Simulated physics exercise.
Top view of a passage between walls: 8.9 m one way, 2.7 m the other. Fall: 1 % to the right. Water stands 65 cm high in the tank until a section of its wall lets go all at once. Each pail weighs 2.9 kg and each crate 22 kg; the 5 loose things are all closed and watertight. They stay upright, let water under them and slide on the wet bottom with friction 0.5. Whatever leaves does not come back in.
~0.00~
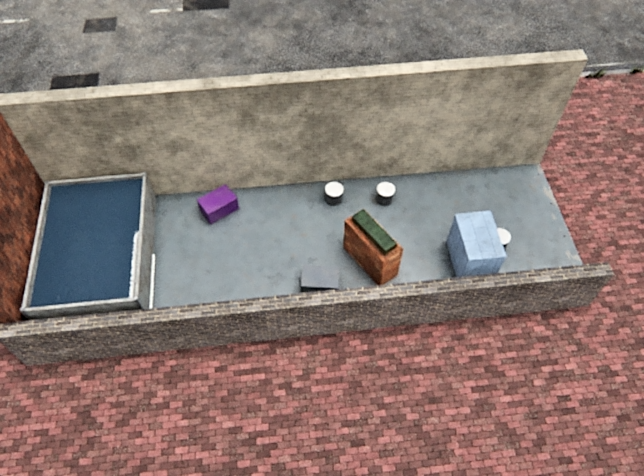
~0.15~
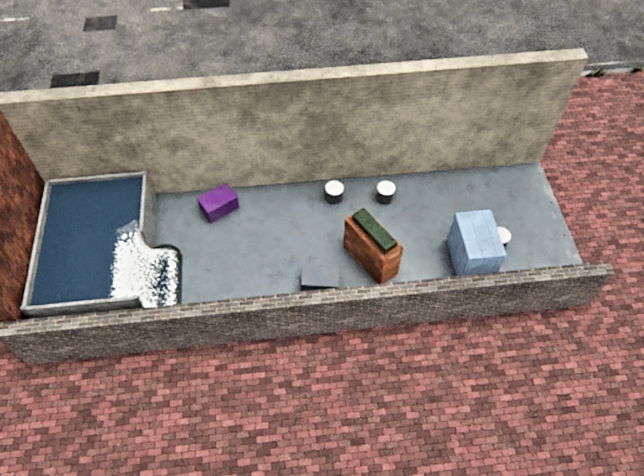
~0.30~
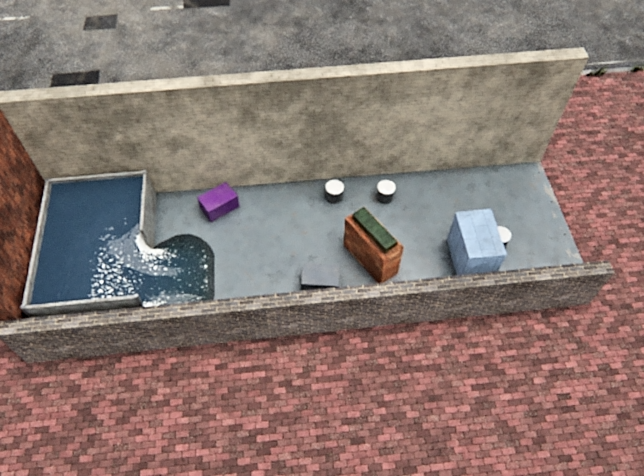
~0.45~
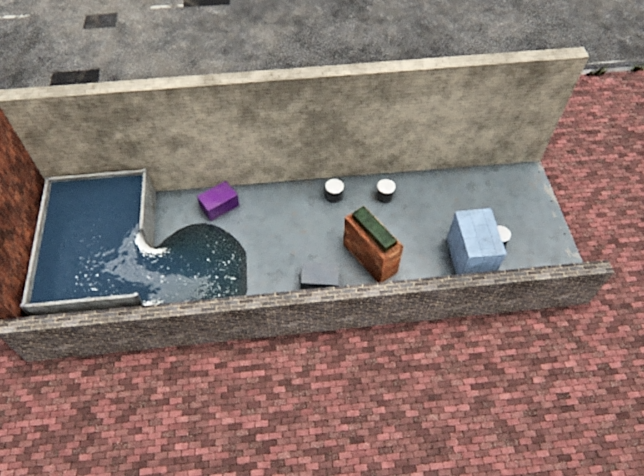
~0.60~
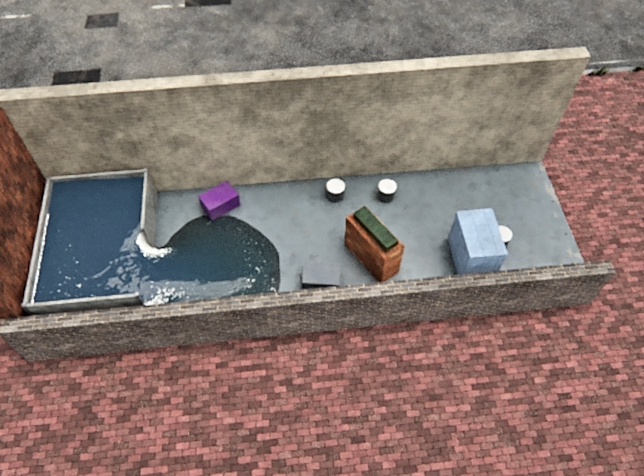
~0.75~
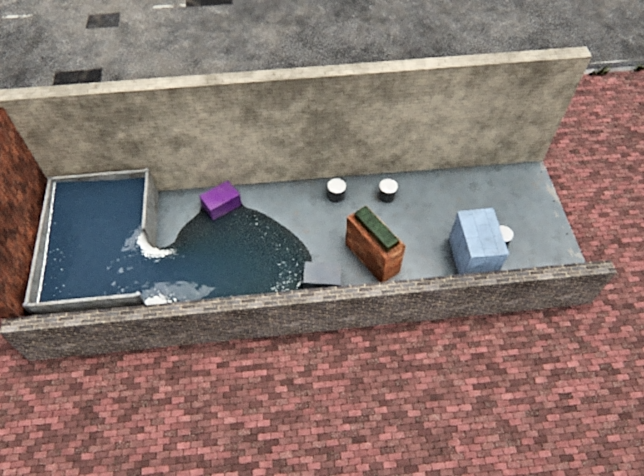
Water pours from the walled pool at left and spreads rightward across the grey floor.
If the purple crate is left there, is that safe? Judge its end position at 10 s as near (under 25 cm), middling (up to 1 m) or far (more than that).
Oh, that one hardly budges.
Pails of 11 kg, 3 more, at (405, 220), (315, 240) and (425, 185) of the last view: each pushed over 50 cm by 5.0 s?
In that order: Stays inside the line, then crosses the line, then crosses the line.
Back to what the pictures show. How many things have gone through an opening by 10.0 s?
Total: 2.
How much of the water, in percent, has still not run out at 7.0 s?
Roughly 72 percent.
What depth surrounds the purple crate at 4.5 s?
Around 4 cm.
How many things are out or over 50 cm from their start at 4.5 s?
Tally at that time: 3.
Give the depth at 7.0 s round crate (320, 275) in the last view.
I'd say some 11 cm.
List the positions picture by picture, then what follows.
The purple crate at (217, 199), on the bottom; 3.7 m2 under water; 0 of 5 have shifted, in the first picture.
The purple crate at (217, 198), on the bottom; water covers 4.5 m2; 0 of 5 have shifted, in the second picture.
The purple crate at (217, 197) rests on the ground; water covers 5.4 m2; 0 of 5 have shifted, in the third picture.
The purple crate at (217, 196), on the bottom; 6.3 m2 under water; 0 of 5 have shifted, in the fourth picture.
The purple crate at (218, 195), on the bottom; water covers 7.4 m2; 0 of 5 have shifted, in the fifth picture.
The purple crate at (219, 195) rests on the ground; water covers 8.4 m2; 0 of 5 have shifted, in the sixth picture.
After 2.0 s the purple crate is near (219, 195), 0.0 m from its start, aground; 0 of 5 are out; 2 afloat.
After 4.5 s the purple crate is near (219, 195), 0.0 m from its start, aground; 2 of 5 are out; 0 afloat.
After 7.0 s the purple crate is near (217, 197), 0.1 m from its start, aground; 2 of 5 are out; 1 afloat.
After 10.0 s the purple crate is near (217, 197), 0.1 m from its start, aground; 2 of 5 are out; 0 afloat.
